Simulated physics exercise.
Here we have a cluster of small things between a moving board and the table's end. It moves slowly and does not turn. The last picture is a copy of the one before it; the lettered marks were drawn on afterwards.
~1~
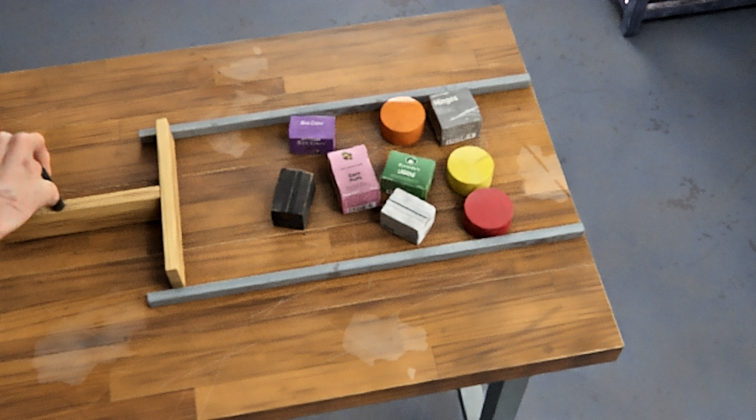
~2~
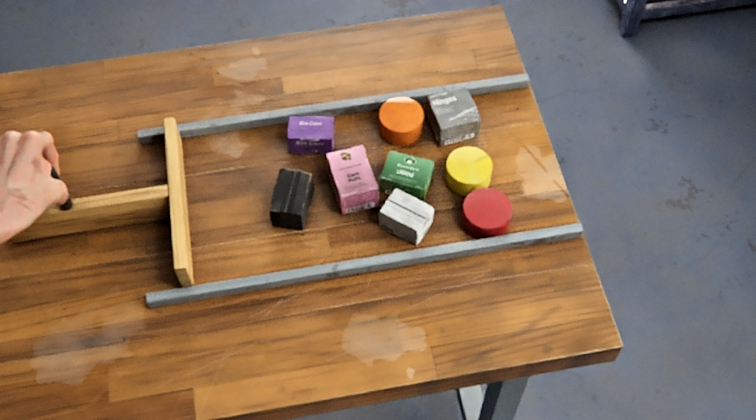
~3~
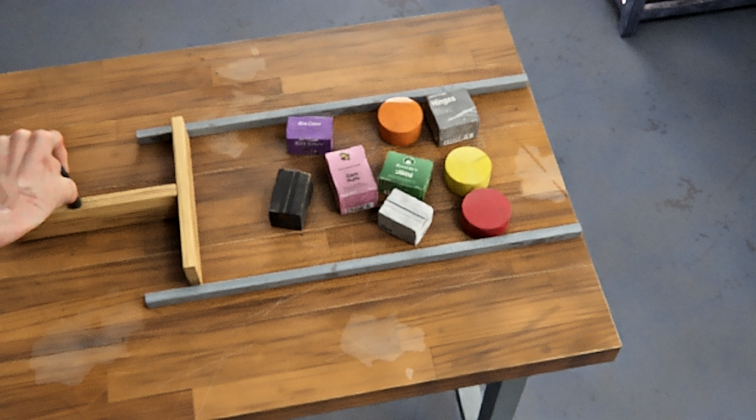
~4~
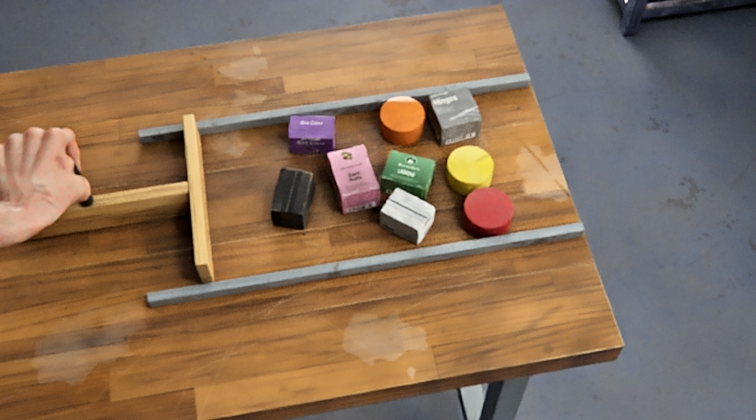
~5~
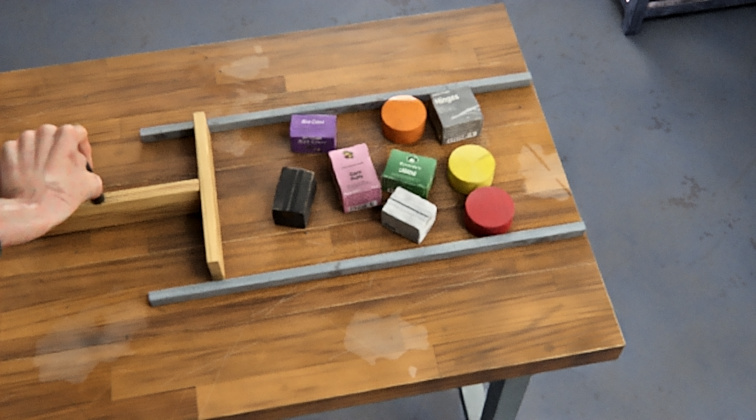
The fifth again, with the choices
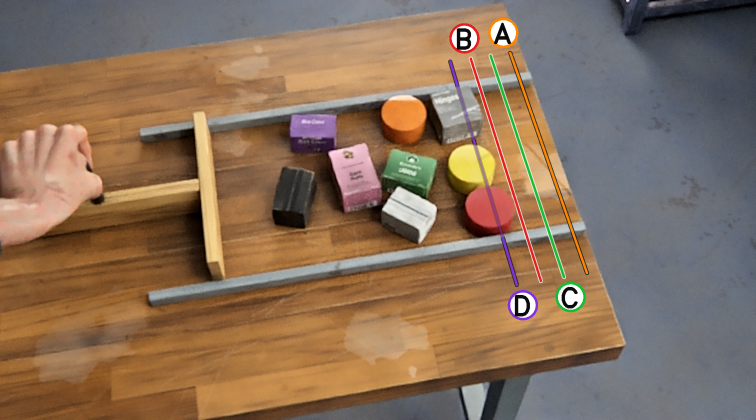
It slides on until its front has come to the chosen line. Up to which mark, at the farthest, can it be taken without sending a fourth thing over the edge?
It should halt at D.
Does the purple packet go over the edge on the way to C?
No.
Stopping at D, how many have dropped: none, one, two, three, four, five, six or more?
In all, three.
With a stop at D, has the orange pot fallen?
No.
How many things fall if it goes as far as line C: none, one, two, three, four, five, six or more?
In all, six or more.
On the copy, A at (546, 154); B at (503, 161); C at (524, 157); D at (481, 164).
On D. First, board (306, 167); green packet (415, 174); purple packet (327, 128).
Then, board (405, 152); yellow tin (551, 157); grey box (507, 112).
Finally, board (479, 141); grey box over the edge; green packet over the edge; three fallen.
By contrast, A drops nine; B drops four; C drops six.
